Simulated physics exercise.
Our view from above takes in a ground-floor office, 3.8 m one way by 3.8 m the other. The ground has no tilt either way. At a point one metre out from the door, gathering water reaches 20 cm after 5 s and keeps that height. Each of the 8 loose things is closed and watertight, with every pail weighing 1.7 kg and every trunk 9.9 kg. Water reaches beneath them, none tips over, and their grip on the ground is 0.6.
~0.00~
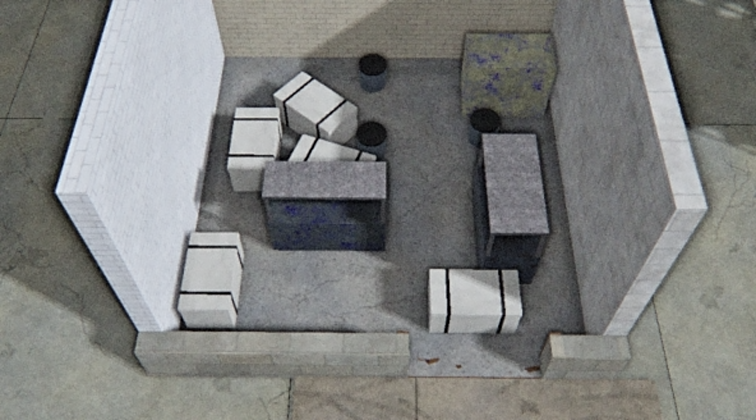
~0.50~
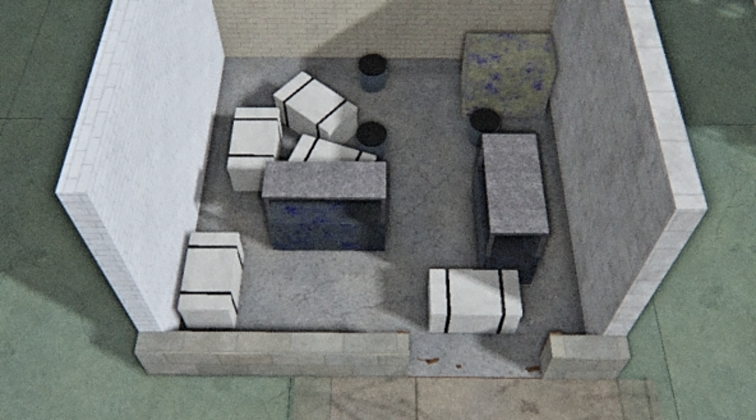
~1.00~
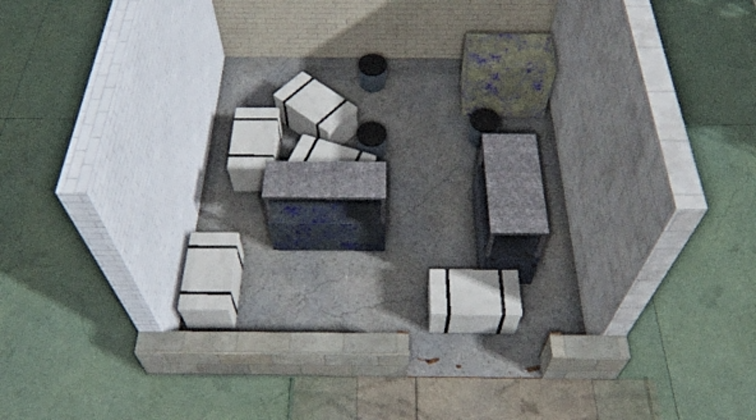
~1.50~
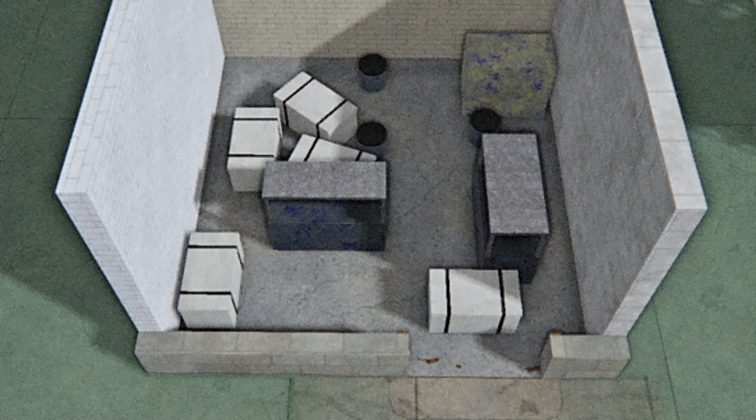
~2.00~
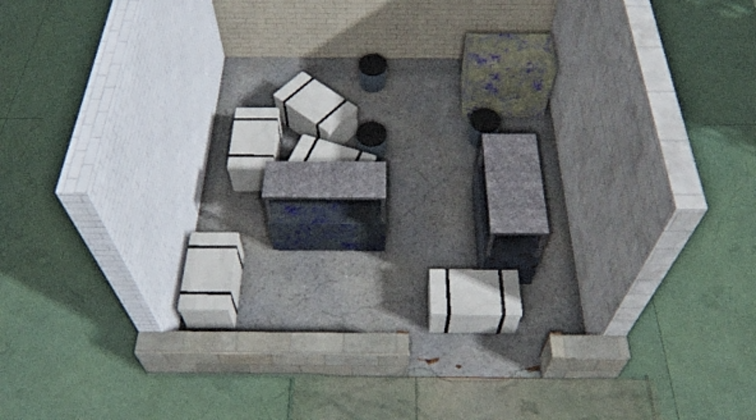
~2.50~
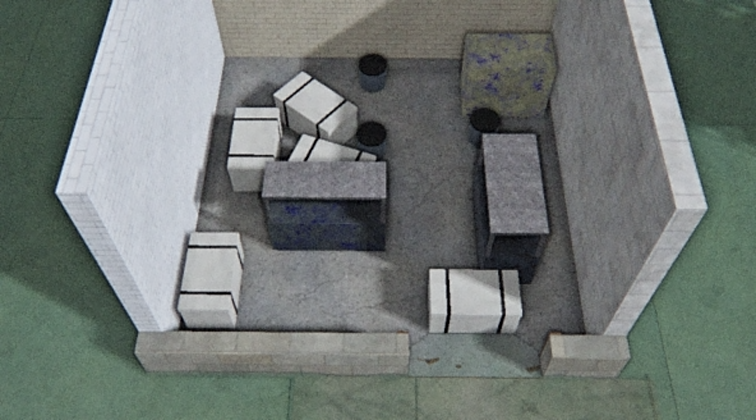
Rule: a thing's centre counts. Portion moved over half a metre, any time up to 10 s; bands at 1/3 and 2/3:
1/3 to 2/3.
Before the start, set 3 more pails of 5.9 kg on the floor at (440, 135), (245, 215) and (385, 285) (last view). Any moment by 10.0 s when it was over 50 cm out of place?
The first one tops the mark, the next stays inside the mark, and the last tops the mark.
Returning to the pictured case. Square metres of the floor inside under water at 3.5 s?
Near 1.5 m2 in all.
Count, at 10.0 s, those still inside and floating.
Tally: 7 of them.
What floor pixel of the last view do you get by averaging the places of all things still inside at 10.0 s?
I'd say about (308, 138) in the last view.
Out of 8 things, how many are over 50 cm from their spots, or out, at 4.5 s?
The number by then is 0.
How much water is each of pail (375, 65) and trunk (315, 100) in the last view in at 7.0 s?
3 and 1 cm.
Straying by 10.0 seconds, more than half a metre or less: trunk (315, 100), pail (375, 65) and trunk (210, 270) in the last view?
In that order: Below the mark, above the mark, above the mark.
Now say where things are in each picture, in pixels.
The first picture shows a pail at (373, 64) rests on the ground; a pail at (485, 120) rests on the ground; water covers 0.0 m2; 0 of 8 have shifted.
The second picture shows a pail at (373, 64) rests on the ground; a pail at (485, 120), on the bottom; 0.0 m2 under water; 0 of 8 have shifted.
The third picture shows a pail at (373, 64), on the bottom; a pail at (485, 120), on the bottom; 0.0 m2 under water; 0 of 8 have shifted.
The fourth picture shows a pail at (373, 64) rests on the ground; a pail at (485, 120), on the bottom; 0.0 m2 under water; 0 of 8 have shifted.
The fifth picture shows a pail at (373, 64) rests on the ground; a pail at (485, 120), on the bottom; 0.0 m2 under water; 0 of 8 have shifted.
The sixth picture shows a pail at (373, 64), on the bottom; a pail at (485, 120) rests on the ground; 0.2 m2 under water; 0 of 8 have shifted.
After 3.5 s 0 of 8 are over 50 cm from their spots; 0 afloat.
After 4.5 s 0 of 8 are over 50 cm from their spots; 1 afloat.
After 7.0 s 1 of 8 are over 50 cm from their spots; 3 afloat.
After 10.0 s 4 of 8 are over 50 cm from their spots, and 5 have been at some point; 7 afloat.
